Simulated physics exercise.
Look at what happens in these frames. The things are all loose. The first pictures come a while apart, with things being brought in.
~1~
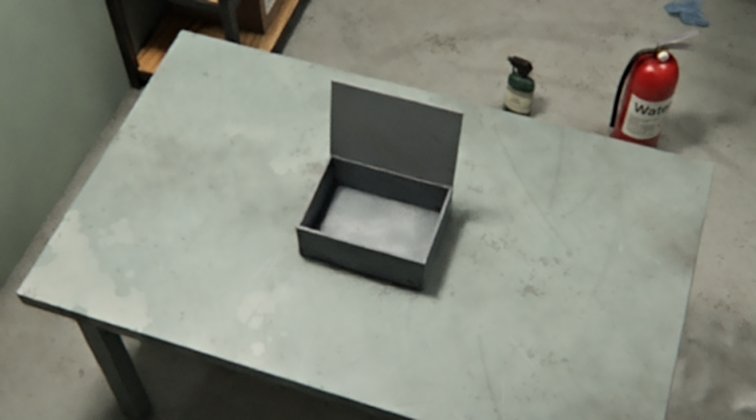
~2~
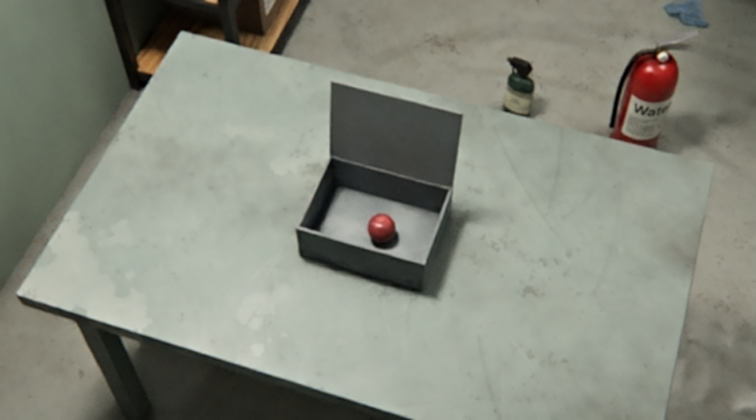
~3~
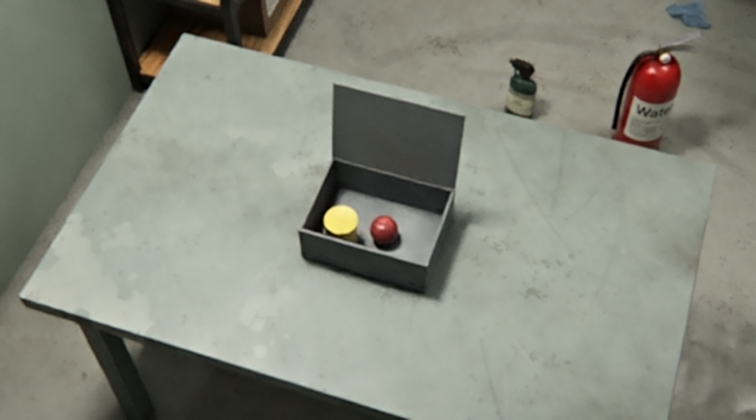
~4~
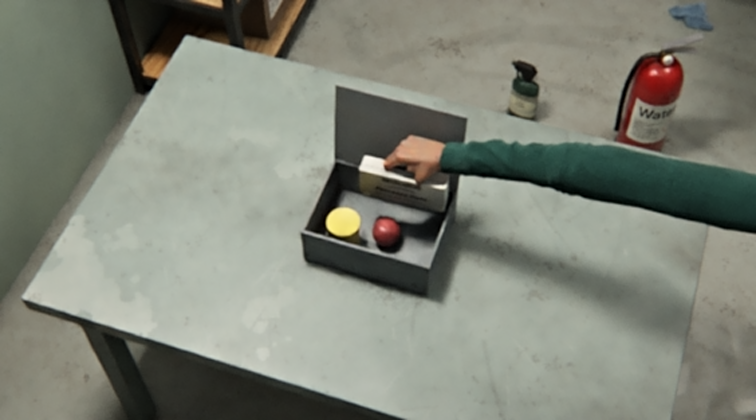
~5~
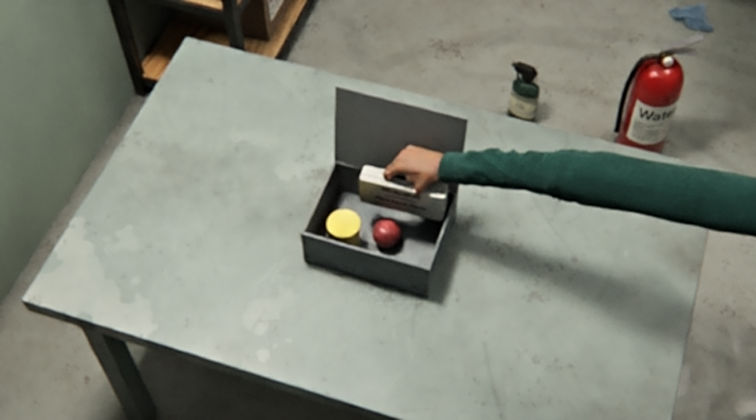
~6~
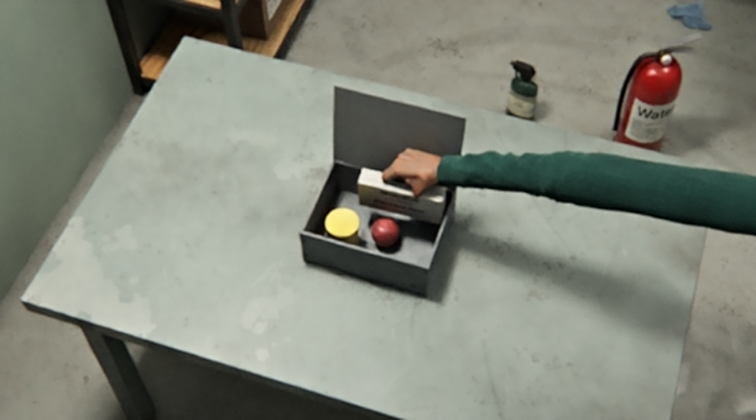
A red apple appeared in an open gray box on a table, then a yellow-topped container beside it, and a hand in a green sleeve lowered a white packet in behind them, still gripping it.
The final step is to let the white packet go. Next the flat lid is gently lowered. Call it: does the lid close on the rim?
My call is that it closes.
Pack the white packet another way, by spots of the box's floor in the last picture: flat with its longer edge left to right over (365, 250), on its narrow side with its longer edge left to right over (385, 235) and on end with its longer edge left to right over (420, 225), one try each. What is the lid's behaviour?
The first time the lid can't shut, the second time it goes down fully, and the third time it can't shut.
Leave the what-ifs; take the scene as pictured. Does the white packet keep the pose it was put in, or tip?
In the end, it keeps its orientation.
Then, 0.70 s later than the last frame, white packet moved a little near (404, 209); red apple moved a little.
Then, 1.60 s later than the last frame, lid 59° above the rim; white packet moved a little near (404, 209); red apple moved a little.
Then, 2.10 s later than the last frame, lid 15° above the rim; white packet moved a little near (404, 209); red apple moved a little.
When it is over, lid shut; moved from the start, white packet; the other 2 as before. End places, in pixels of the last picture, white packet near (404, 209).
